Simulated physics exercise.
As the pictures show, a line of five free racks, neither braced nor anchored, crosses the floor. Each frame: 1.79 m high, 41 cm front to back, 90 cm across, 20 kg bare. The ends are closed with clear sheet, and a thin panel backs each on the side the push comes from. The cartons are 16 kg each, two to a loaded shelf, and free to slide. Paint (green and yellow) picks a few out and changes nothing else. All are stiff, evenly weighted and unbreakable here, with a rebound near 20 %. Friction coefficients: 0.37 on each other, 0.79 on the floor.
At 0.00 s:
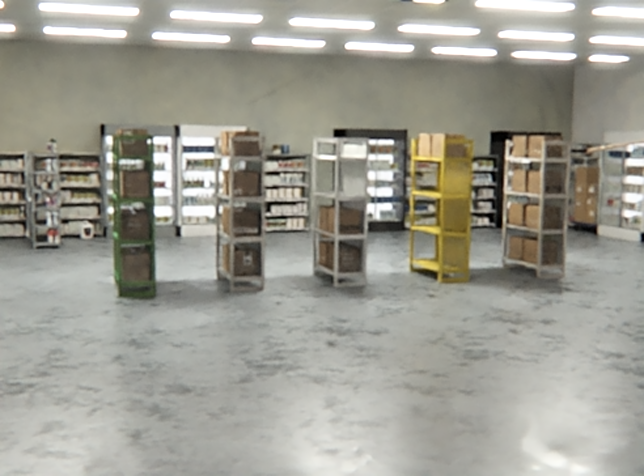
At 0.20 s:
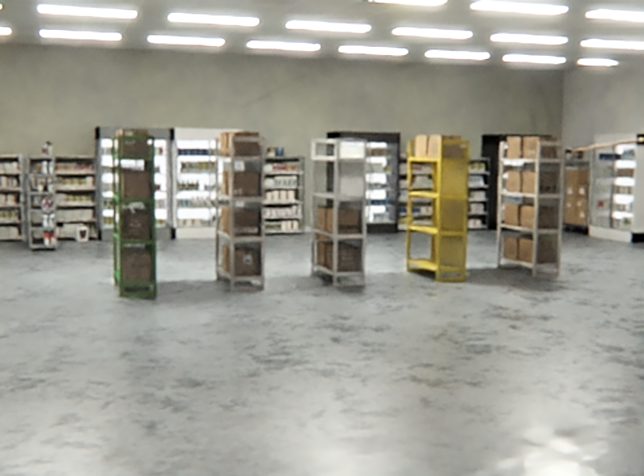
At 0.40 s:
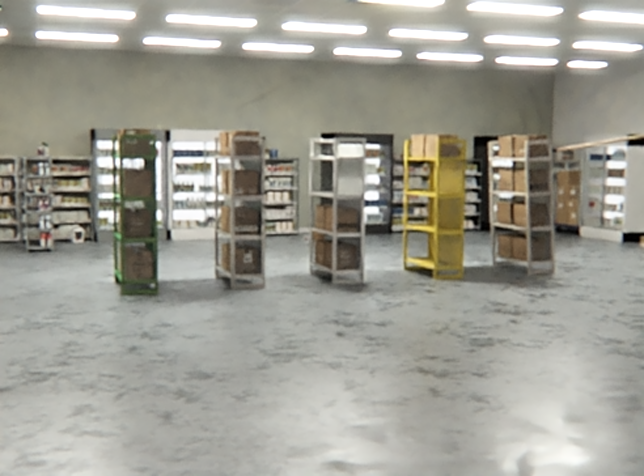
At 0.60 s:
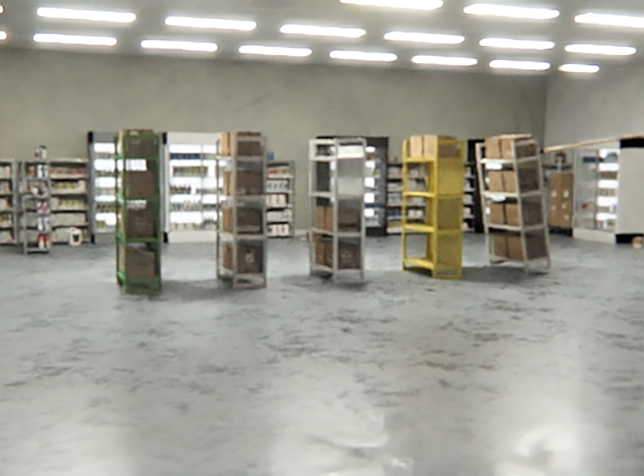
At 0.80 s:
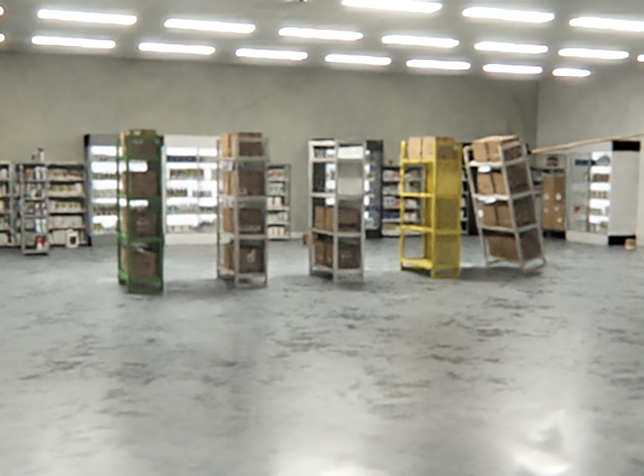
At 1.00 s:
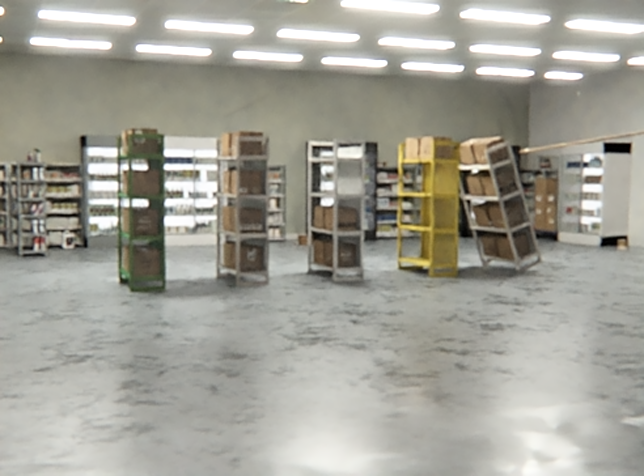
A pole moving in from the right pushes the rightmost carton-loaded rack, tilting it left toward the yellow one, four others standing upright.
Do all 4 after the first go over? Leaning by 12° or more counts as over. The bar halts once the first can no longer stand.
Every one goes over.
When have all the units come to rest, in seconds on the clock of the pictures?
At about 5.0 s.
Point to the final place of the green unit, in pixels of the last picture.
Near (36, 272).
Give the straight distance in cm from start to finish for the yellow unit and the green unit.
About: Yellow 110, green 140.
After 1.54 s, 6 cartons spilt or dropped; none of the 4 other units over, 1 disturbed; yellow unit 8° from how it stood.
After 2.30 s, 10 cartons spilt or dropped; 2 of the 4 other units over; yellow unit 57° from how it stood.
After 3.62 s, 20 cartons spilt or dropped; 4 of the 4 other units over; yellow unit 68° from how it stood; green unit 21° from how it stood.
After 4.18 s, 28 cartons spilt or dropped; 4 of the 4 other units over; green unit lying flat; yellow unit 68° from how it stood.
In the end (5.4 s), 30 cartons spilt or dropped; 4 of the 4 other units over; green unit lying flat; yellow unit 68° from how it stood. Not one is left standing. From the last view, middles, green unit near (36, 272), yellow unit near (362, 237).
